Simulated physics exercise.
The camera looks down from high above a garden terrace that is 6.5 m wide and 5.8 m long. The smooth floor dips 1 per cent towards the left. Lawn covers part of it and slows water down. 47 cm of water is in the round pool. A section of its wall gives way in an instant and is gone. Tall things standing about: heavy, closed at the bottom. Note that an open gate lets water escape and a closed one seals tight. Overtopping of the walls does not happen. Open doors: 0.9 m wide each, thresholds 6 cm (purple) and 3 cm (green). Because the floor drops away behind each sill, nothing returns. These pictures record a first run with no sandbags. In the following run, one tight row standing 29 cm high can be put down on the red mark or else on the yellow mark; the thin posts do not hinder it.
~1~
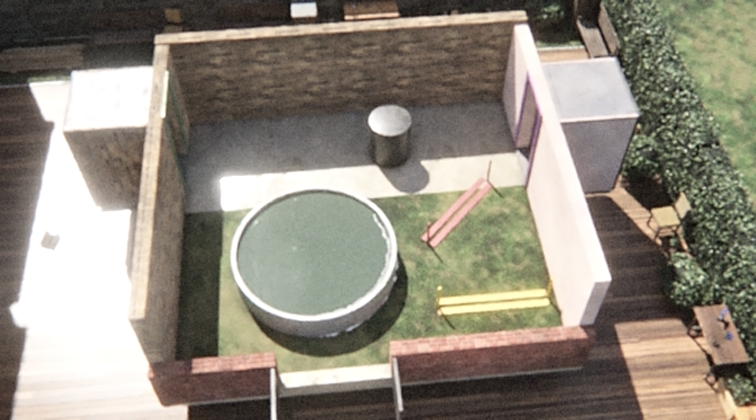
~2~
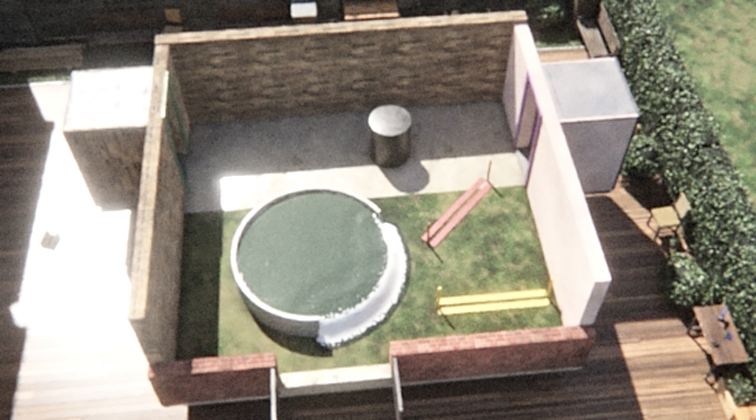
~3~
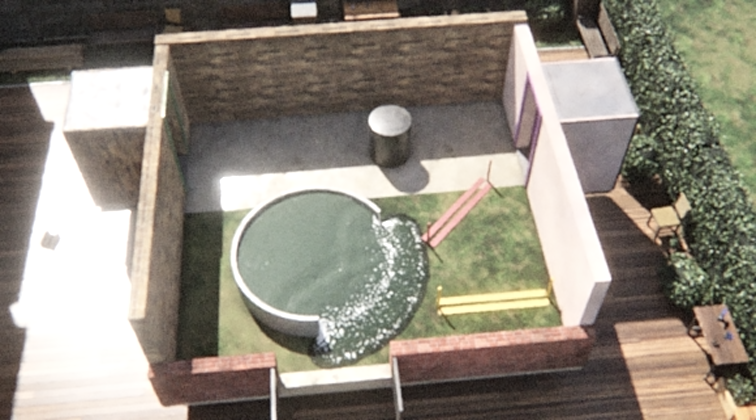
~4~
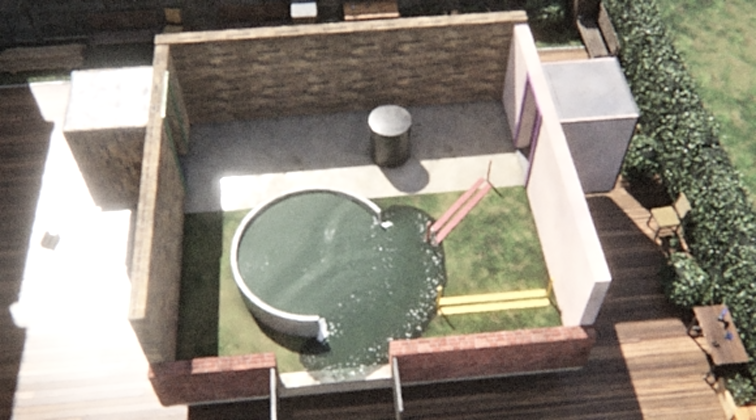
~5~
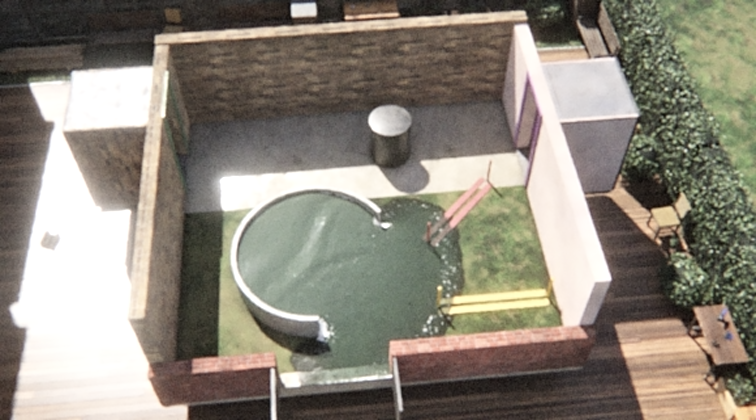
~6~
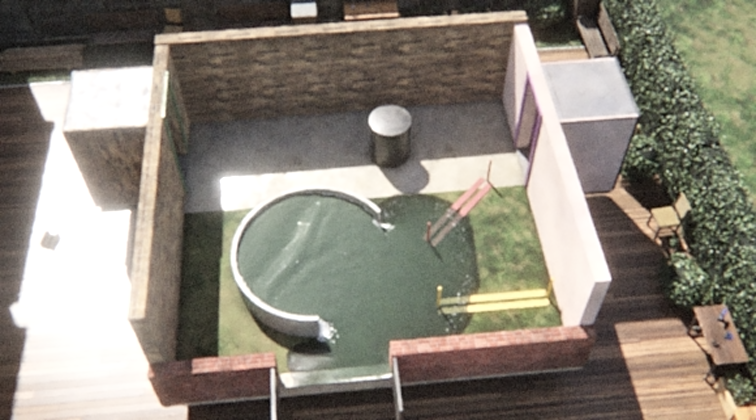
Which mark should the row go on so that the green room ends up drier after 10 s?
On the red mark.
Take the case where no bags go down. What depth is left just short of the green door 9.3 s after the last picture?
Depth: Approx. 10.0 cm.
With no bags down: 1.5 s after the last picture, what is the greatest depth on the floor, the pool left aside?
Up to about 24 centimetres.
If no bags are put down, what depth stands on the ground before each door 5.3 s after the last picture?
Depth (cm) - purple: 6, green: 0.
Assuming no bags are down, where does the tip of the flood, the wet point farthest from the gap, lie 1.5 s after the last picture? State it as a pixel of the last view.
The farthest wet point sits close to (481, 156).
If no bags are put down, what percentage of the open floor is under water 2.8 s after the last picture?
Wet share: Near 45 %.
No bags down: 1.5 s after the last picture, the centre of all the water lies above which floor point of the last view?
(389, 279).
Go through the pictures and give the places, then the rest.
Still water, 47 cm deep, in the round pool at (314, 251), in the first frame.
Water pours out at (385, 288) and has run 1.5 m, to (322, 347); typically 7 cm deep outside, 47 cm at the round pool's back, in the second frame.
Water pours out at (385, 289) and has run 1.7 m, to a hidden place; typically 9 cm deep outside, 47 cm at the round pool's back, in the third frame.
Water pours out at (385, 290) and has run 1.9 m, to a hidden place; typically 7 cm deep outside, 47 cm at the round pool's back, in the fourth frame.
The front is at a hidden place, 2.1 m from the gap at (385, 290); 5.0 m2 of floor is under water; 47 cm left at the back of the round pool, in the fifth frame.
The front is at (437, 200), 2.3 m from the gap at (385, 290); 6.1 m2 of floor is under water; 47 cm left at the back of the round pool, in the sixth frame.
Then, 0.7 s after the last picture water covers 30 % of the floor and is deepest (22 cm) near (397, 362) in the run without bags; in at the green door, 0 L with no bags, 0 L with the row on red, 0 L on yellow.
Then, 1.5 s after the last picture water covers 40 % of the floor and is deepest (24 cm) near (570, 346) in the run without bags; in at the green door, 0 L with no bags, 0 L with the row on red, 0 L on yellow.
Then, 2.8 s after the last picture water covers 45 % of the floor and is deepest (26 cm) near (505, 352) in the run without bags; in at the green door, 0 L with no bags, 0 L with the row on red, 0 L on yellow.
Then, 5.3 s after the last picture water covers 65 % of the floor and is deepest (17 cm) near (417, 108) in the run without bags; in at the green door, 0 L with no bags, 0 L with the row on red, 0 L on yellow.
Then, 9.3 s after the last picture water covers 95 % of the floor and is deepest (12 cm) near (189, 139) in the run without bags; in at the green door, 32 L with no bags, 10 L with the row on red, 29 L on yellow.
